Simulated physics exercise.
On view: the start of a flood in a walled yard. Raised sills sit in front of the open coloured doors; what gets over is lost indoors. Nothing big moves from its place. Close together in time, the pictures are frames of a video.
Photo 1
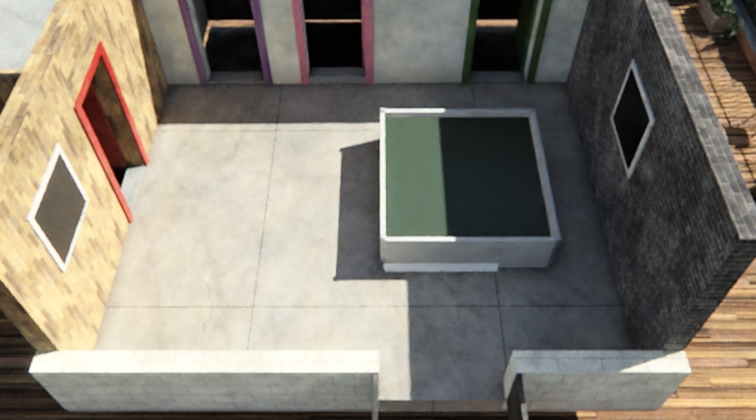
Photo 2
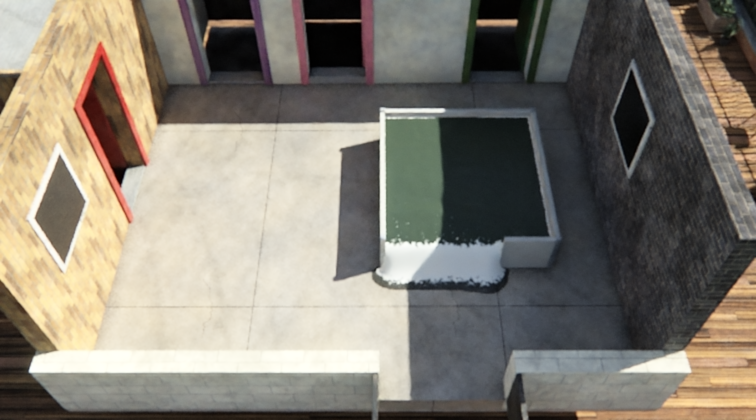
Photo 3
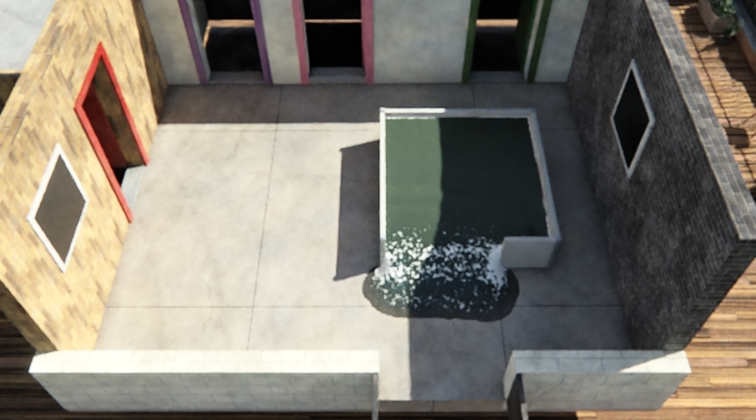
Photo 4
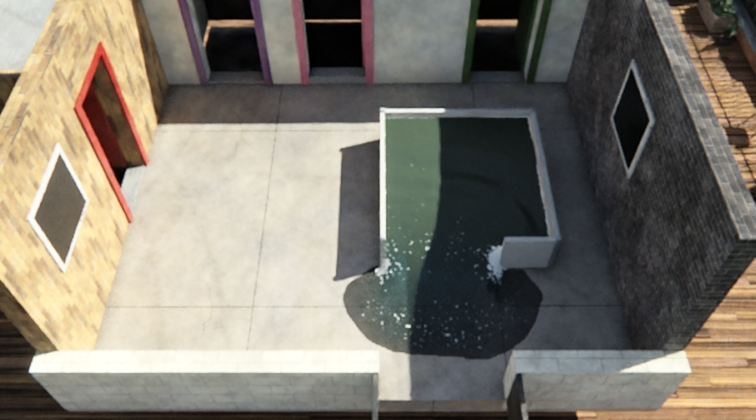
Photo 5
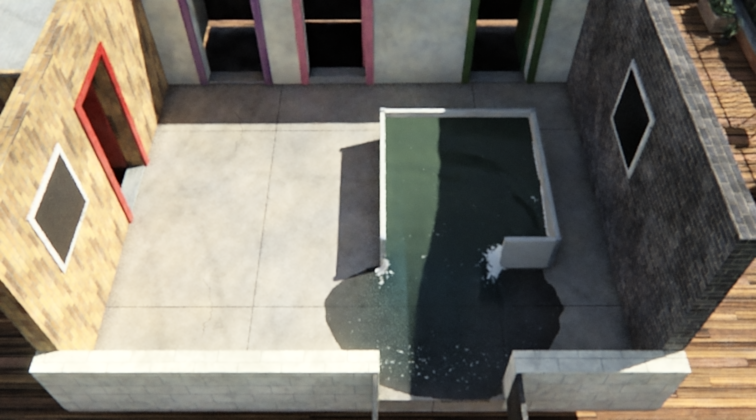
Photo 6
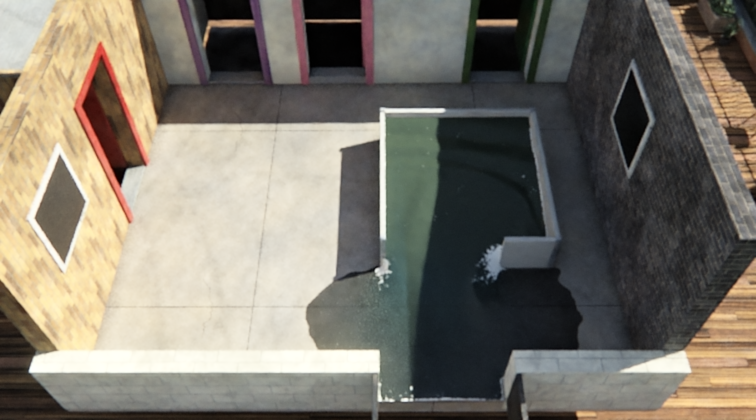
Walled yard with coloured open doors, water pouring from a gap in a raised tank and spreading across the pale floor.
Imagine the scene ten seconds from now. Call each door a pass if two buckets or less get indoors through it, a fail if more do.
Pink door: Pass, red door: Pass, green door: Pass, purple door: Pass.
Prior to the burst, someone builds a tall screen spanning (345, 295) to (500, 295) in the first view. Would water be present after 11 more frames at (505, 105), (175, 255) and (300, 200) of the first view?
Taking the points in order, they are high and dry, inundated and inundated.
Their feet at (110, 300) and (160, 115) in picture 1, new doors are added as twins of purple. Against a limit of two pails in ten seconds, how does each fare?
First: Gets beyond it. Second: Remains below.
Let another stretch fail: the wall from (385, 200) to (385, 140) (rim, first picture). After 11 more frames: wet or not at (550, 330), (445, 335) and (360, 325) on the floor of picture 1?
In the order you gave them, I get still bare, still bare, still bare.
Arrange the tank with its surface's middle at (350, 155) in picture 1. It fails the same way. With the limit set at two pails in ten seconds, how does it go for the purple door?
Result for purple: It tops the limit.
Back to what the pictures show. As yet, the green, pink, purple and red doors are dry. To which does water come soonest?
I'd go with the red one.
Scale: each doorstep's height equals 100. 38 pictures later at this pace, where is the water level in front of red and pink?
Roughly 130 per cent, then 0 per cent.
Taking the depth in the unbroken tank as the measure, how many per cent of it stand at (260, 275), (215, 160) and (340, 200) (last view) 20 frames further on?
The depths come to near 2, 0 and 0 per cent respectively.
A moment on, water covers 20 % of the floor; the pink door not reached, the red door not reached, the green door not reached, the purple door not reached.
Next, water covers 25 % of the floor; the pink door not reached, the red door not reached, the green door not reached, the purple door not reached.
Then, water covers 40 % of the floor; the pink door not reached, the red door wet at the sill, nothing in, the green door not reached, the purple door not reached.
Later, water covers 65 % of the floor; the pink door not reached, the red door under two buckets in, the green door wet at the sill, nothing in, the purple door wet at the sill, nothing in.
In the end, water covers 85 % of the floor; the pink door wet at the sill, nothing in, the red door under two buckets in, the green door under two buckets in, the purple door under two buckets in.
